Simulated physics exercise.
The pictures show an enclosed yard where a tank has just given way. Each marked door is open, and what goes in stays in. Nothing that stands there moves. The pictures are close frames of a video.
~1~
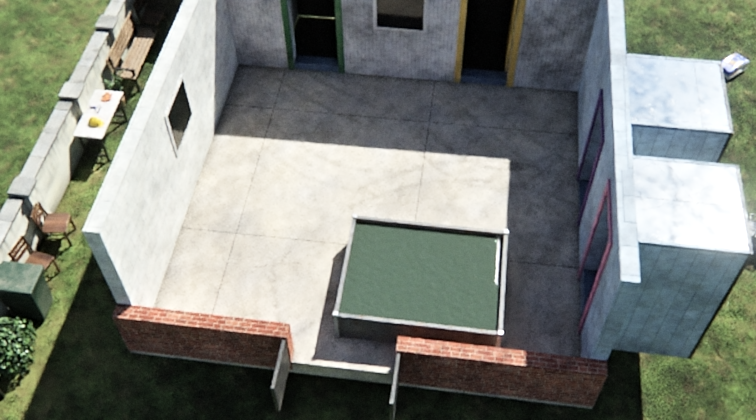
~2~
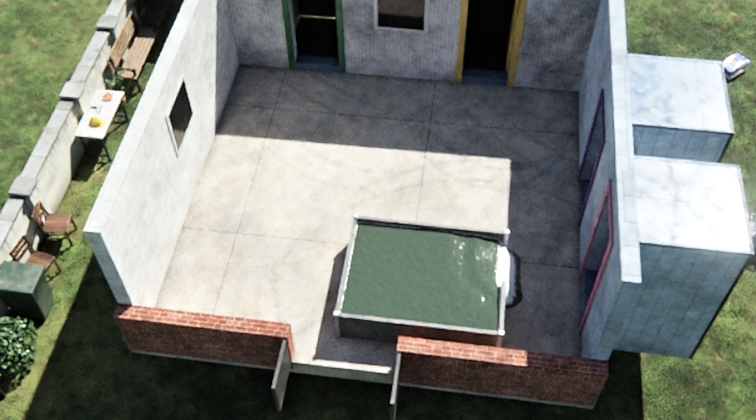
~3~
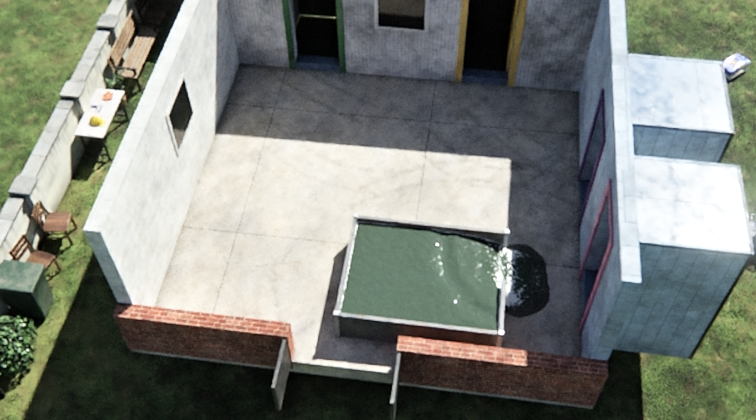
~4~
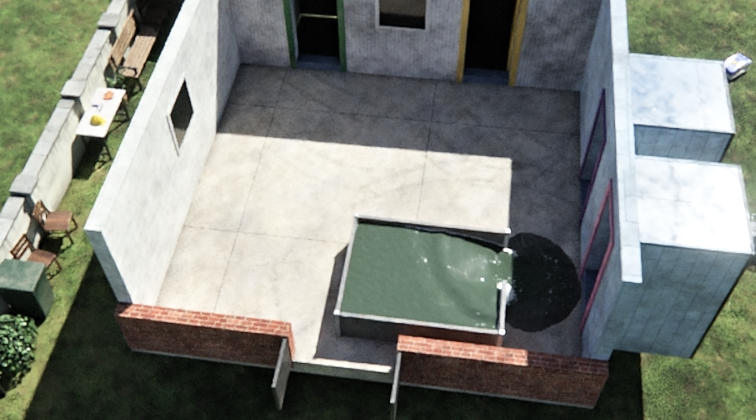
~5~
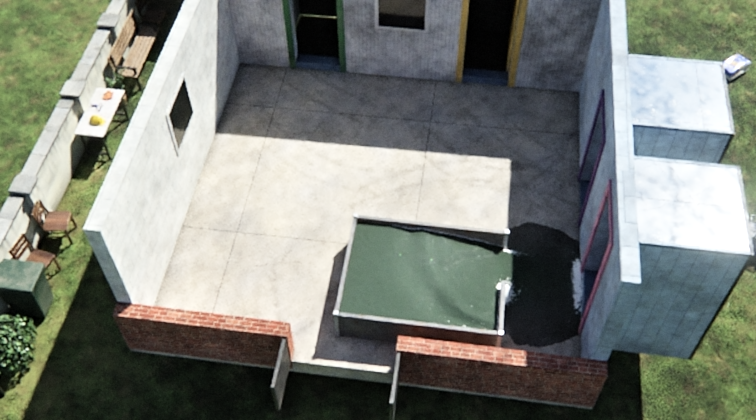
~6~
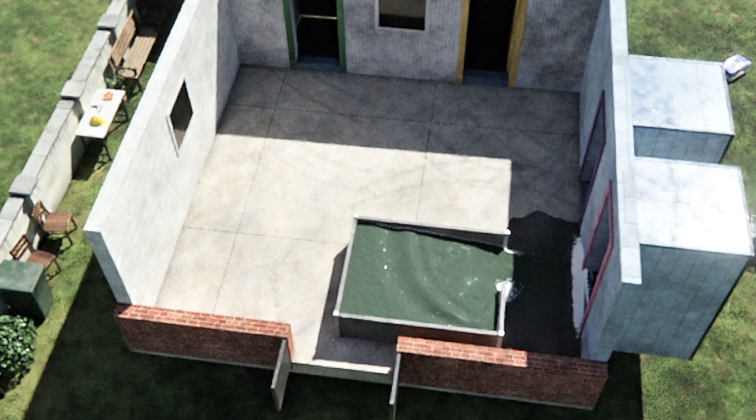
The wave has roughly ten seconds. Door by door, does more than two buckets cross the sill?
One by one: The yellow door holds within the limit; the pink door holds within the limit; the purple door floods; the green door holds within the limit.
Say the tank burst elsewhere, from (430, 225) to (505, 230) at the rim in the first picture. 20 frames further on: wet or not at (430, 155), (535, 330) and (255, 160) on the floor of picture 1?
In that order: Wet, not flooded, free of water.
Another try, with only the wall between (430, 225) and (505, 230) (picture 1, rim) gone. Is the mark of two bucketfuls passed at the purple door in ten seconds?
In short: The purple one goes over.
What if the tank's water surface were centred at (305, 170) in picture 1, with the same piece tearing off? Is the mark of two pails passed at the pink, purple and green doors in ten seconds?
Then: Pink lets less in, purple takes more, green lets less in.
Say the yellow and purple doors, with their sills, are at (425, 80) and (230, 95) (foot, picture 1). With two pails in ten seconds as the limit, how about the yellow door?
My reading: The yellow door takes less.
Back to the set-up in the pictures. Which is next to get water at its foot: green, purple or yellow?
First comes the one in purple.
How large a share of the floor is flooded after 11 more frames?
I make it 20 per cent.
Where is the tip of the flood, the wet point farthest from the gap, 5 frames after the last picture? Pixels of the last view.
Close to (576, 172).
A moment on, water covers 10 % of the floor; the yellow door not reached, the pink door under two buckets in, the purple door wet at the sill, nothing in, the green door not reached.
Next, water covers 20 % of the floor; the yellow door not reached, the pink door under two buckets in, the purple door under two buckets in, the green door not reached.
Then, water covers 35 % of the floor; the yellow door wet at the sill, nothing in, the pink door under two buckets in, the purple door over two buckets in, the green door not reached.
Later, water covers 55 % of the floor; the yellow door wet at the sill, nothing in, the pink door under two buckets in, the purple door over two buckets in, the green door wet at the sill, nothing in.
In the end, water covers 75 % of the floor; the yellow door wet at the sill, nothing in, the pink door under two buckets in, the purple door over two buckets in, the green door wet at the sill, nothing in.
